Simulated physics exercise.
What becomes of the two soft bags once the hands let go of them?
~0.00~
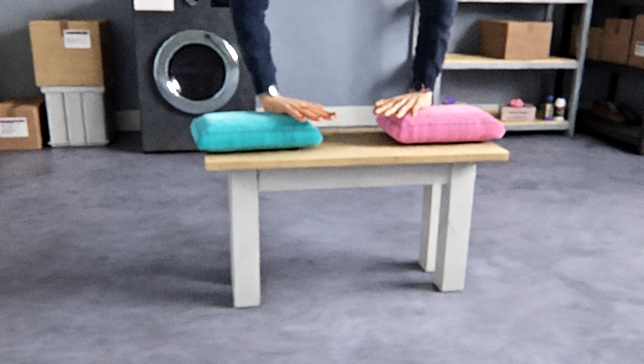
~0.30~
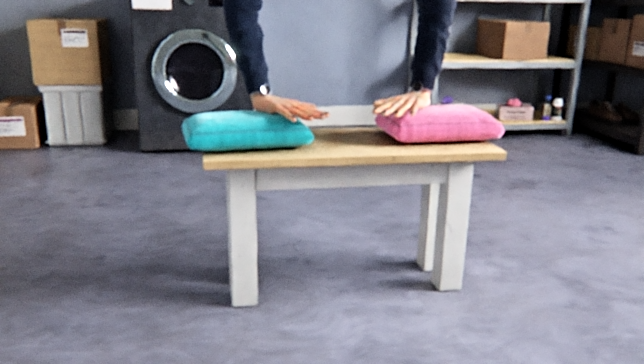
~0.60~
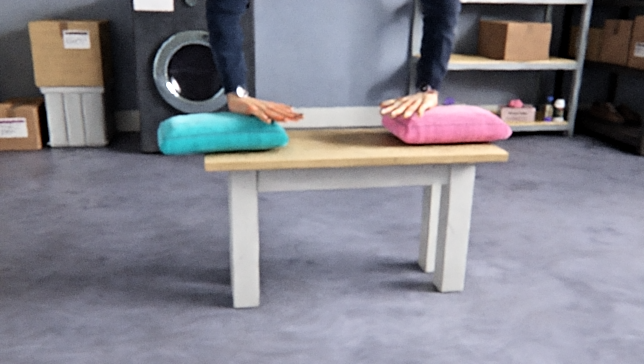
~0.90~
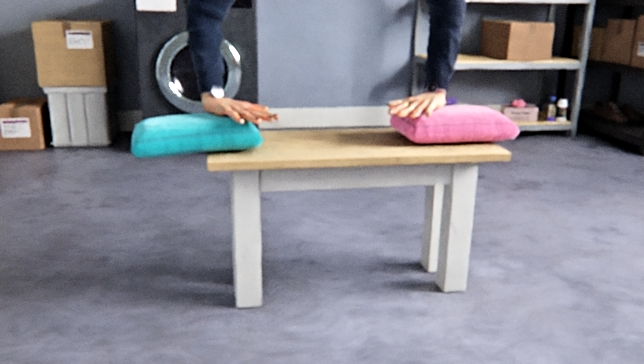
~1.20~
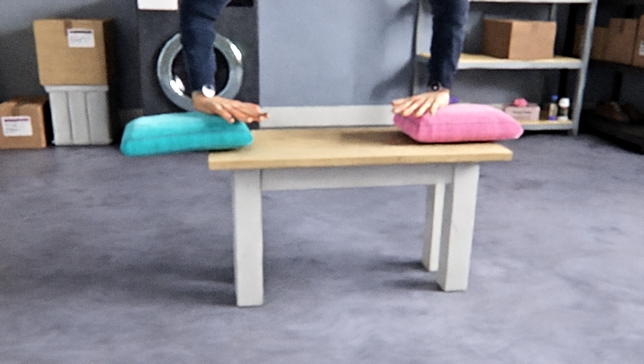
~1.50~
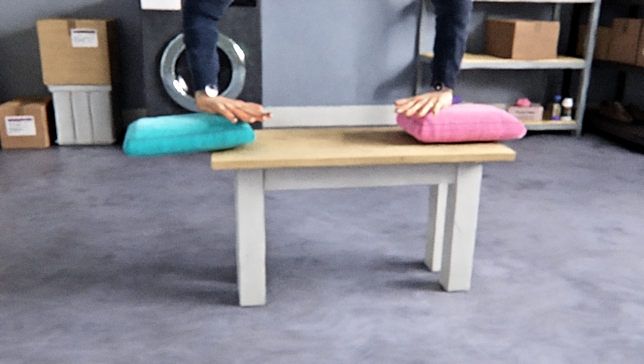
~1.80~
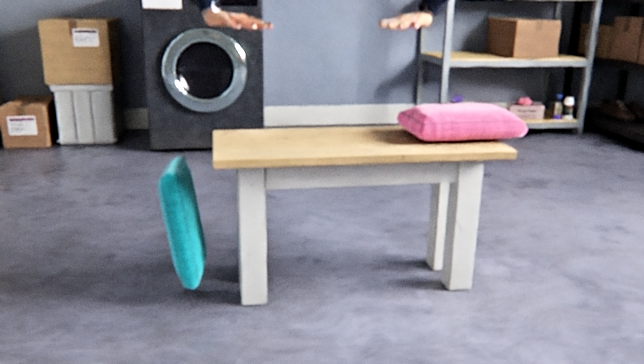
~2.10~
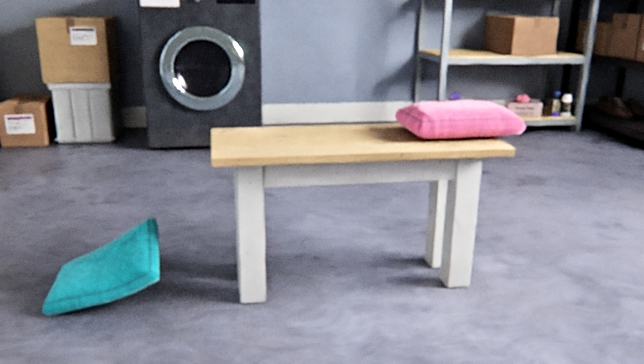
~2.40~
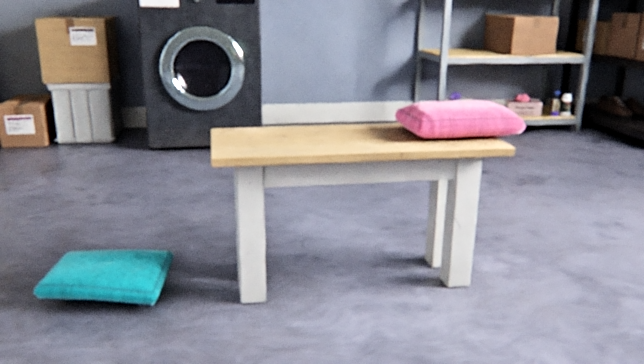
The turquoise bag falls off the left end of the table and ends up on the floor. The pink bag stays on top at the right end.
A turquoise soft bag and a pink soft bag lie on a wooden side table, each under one hand of a person in dark sleeves. The hands push them apart, the turquoise one sliding well to the left until much of it overhangs the end, the pink one shifting only slightly right. Then both hands lift away. The turquoise bag tips off the left end, drops on its edge beside the table leg and flops outwards. It settles flat on the grey floor, while the pink bag stays on the right end of the tabletop.
